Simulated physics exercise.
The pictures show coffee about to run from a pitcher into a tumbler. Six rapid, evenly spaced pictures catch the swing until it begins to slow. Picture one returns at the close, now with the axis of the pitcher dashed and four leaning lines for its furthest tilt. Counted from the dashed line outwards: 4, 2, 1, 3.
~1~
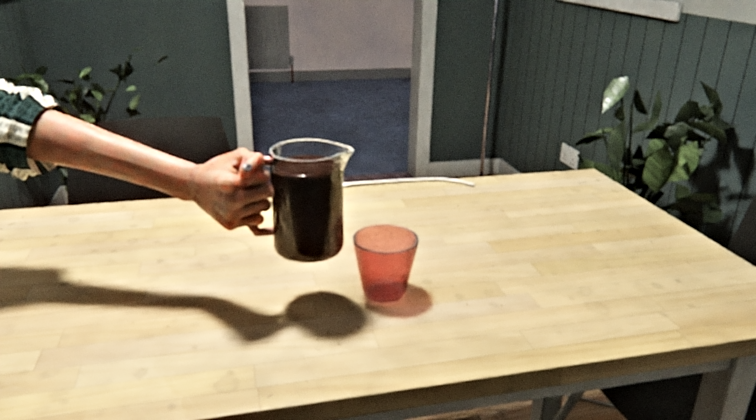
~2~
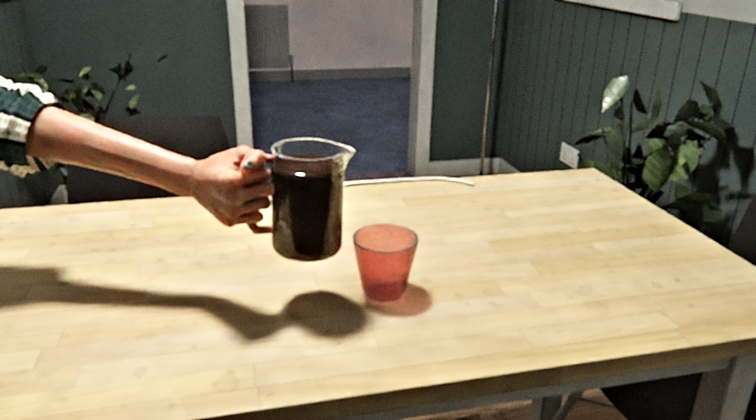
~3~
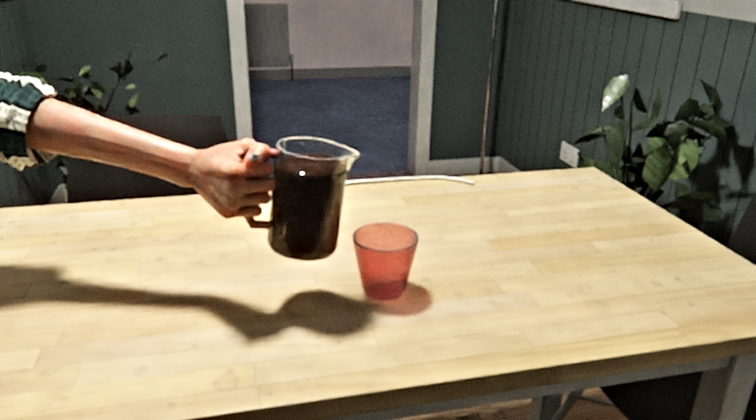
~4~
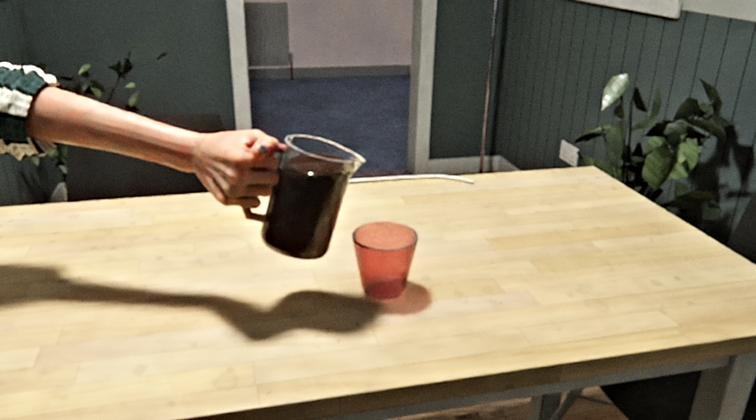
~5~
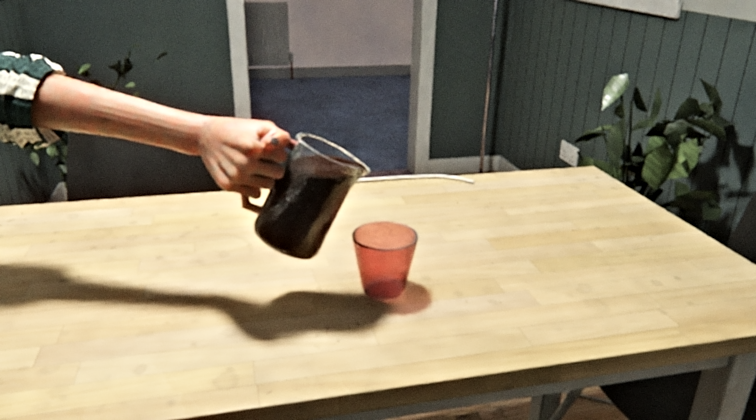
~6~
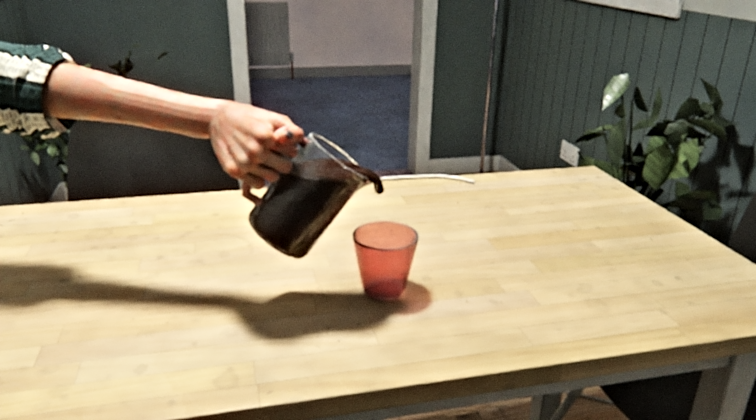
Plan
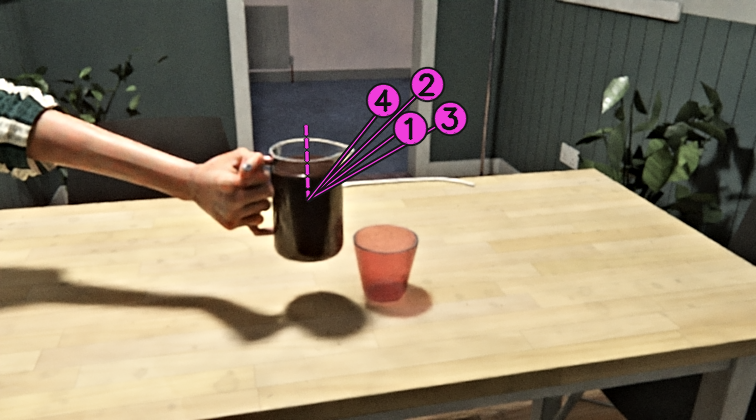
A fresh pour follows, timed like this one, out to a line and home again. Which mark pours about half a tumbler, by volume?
1.
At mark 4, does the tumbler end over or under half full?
Under.
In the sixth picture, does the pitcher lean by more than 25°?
Yes, it does.
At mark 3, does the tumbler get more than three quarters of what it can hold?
No.
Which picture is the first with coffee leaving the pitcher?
Picture 6.
On the marked copy, 1 at (393, 135); 2 at (415, 96); 3 at (435, 126); 4 at (375, 116).
With 1, the tumbler ends with about 46 % of what it can hold.
With 2, the tumbler ends with about 32 % of what it can hold.
With 3, the tumbler ends with about 63 % of what it can hold.
With 4, the tumbler ends with about 20 % of what it can hold.
